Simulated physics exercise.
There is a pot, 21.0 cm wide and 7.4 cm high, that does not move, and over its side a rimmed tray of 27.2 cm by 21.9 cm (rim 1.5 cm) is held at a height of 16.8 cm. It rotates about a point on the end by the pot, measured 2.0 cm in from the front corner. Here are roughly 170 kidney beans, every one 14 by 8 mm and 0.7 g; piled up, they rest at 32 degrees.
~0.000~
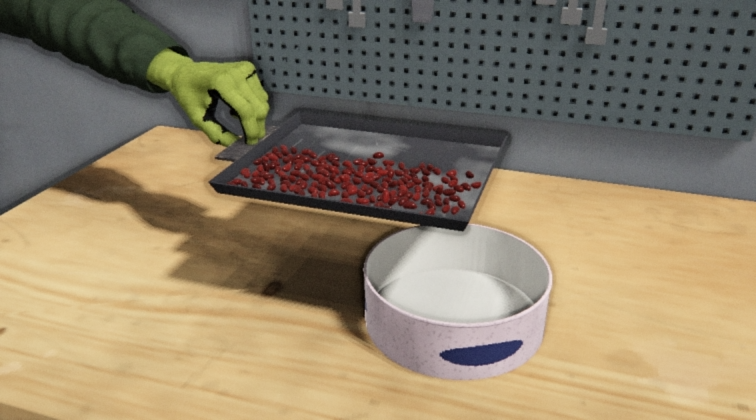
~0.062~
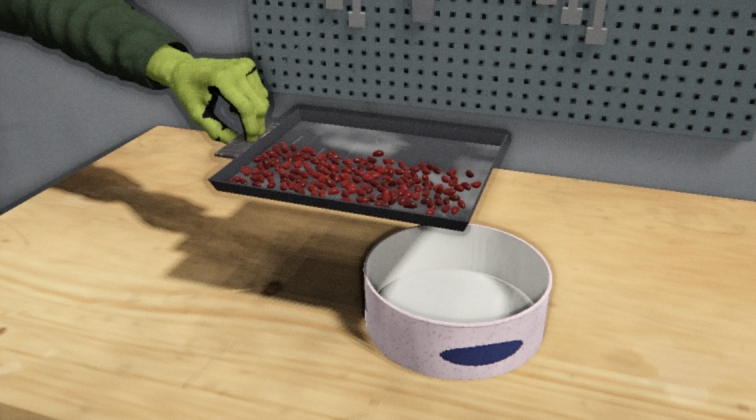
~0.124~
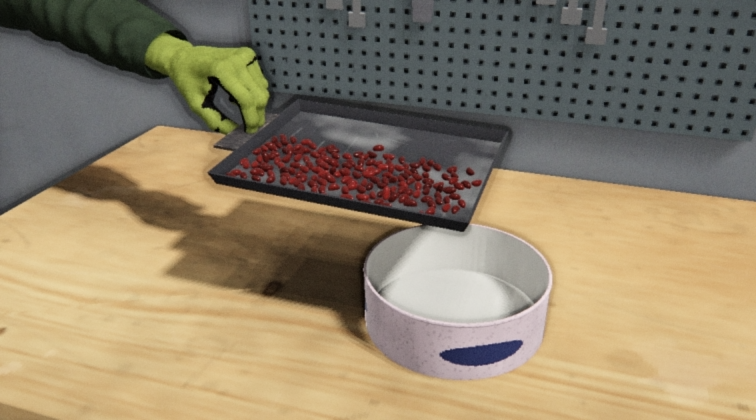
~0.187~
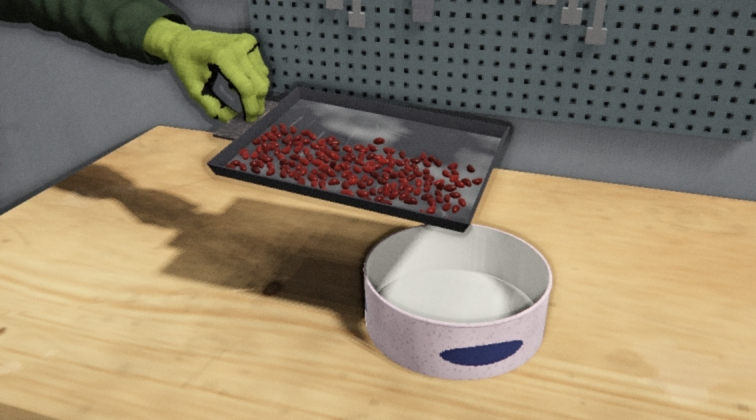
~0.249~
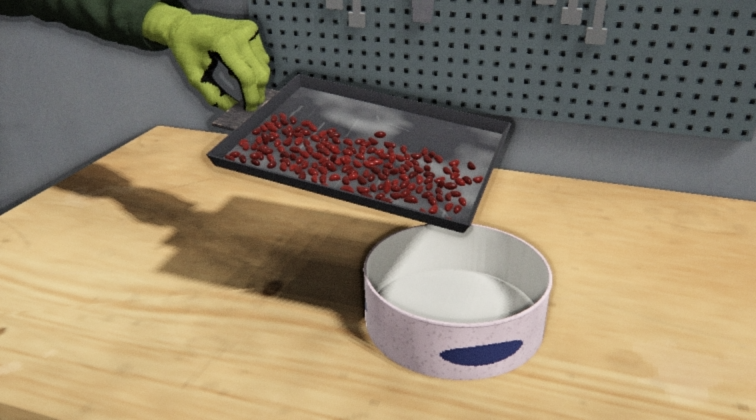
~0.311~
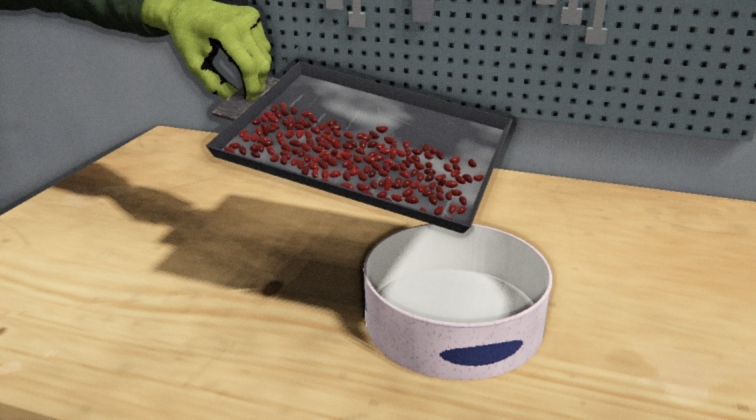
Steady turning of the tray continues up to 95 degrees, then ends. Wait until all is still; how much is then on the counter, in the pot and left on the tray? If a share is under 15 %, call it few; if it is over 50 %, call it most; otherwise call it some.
I would say counter: Most, pot: Some, tray: Few.
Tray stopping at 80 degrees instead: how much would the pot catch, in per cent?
In that case some 40 per cent.
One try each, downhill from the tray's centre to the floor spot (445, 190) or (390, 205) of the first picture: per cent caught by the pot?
Approximately 75 percent, then 15 percent.
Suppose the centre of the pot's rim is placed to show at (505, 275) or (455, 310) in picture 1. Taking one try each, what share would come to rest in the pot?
The shares would be near 55 and 100 per cent respectively.
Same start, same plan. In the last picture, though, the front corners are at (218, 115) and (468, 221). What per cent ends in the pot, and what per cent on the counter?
That works out as pot 60 and counter 40.
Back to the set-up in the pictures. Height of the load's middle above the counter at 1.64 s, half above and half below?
Roughly 2 centimetres, more or less.
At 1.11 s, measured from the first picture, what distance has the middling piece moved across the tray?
10 cm.
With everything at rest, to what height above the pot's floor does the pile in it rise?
Roughly 1.0 cm up.
Then, at 1.11 s, tilt 51 degrees; the tray holds 90 %, the pot 0 %.
Then, at 1.64 s, tilt 76 degrees; the tray holds 20 %, the pot 25 %.
After 2.23 s, tilt 95 degrees; the tray holds 0 %, the pot 40 %.
At rest (3.0 s), counter 60 %, pot 40 %, tray 0 %.
